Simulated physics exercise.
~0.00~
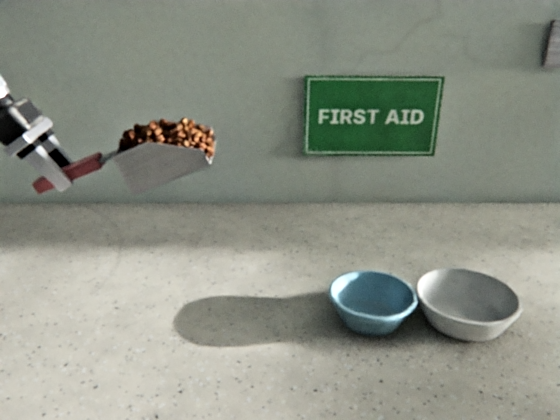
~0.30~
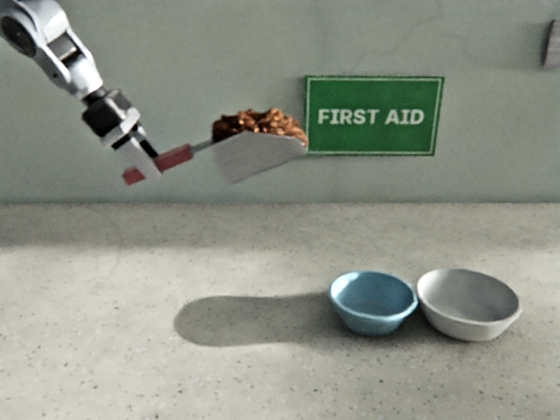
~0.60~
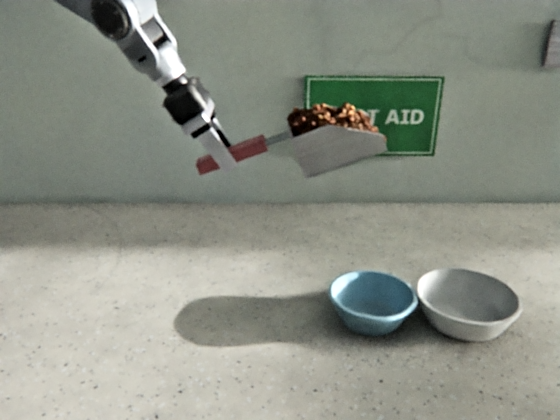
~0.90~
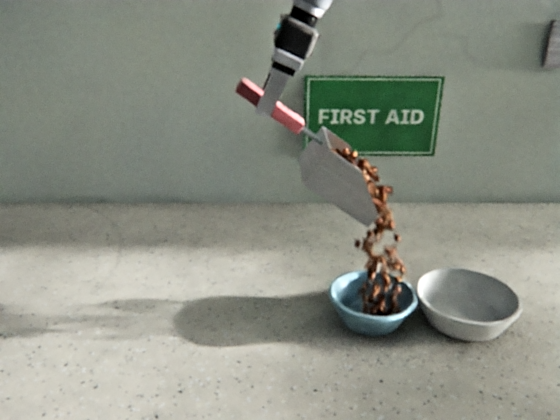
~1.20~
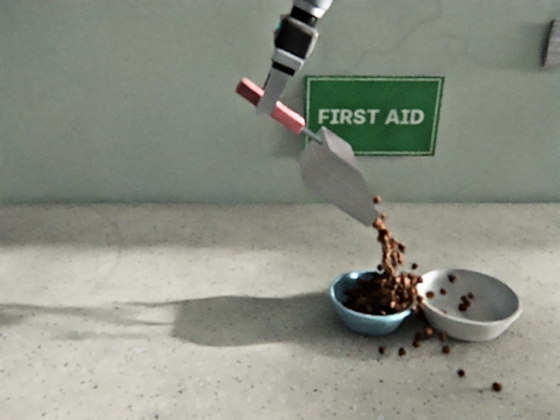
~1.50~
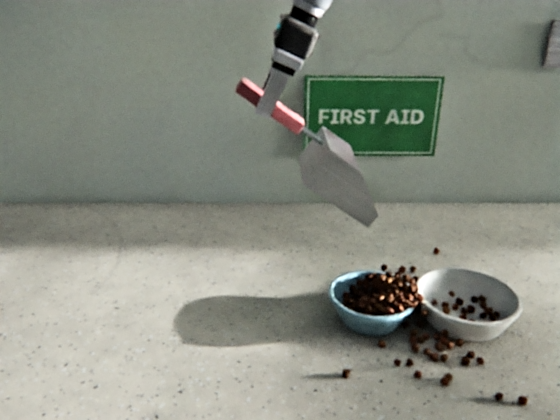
On a speckled tabletop beneath a green first aid sign, a robot arm carried a heaped scoop of brown pellets rightward and tipped it, pouring them mostly into a blue bowl, while some landed in the neighboring gray bowl and others scattered across the table.
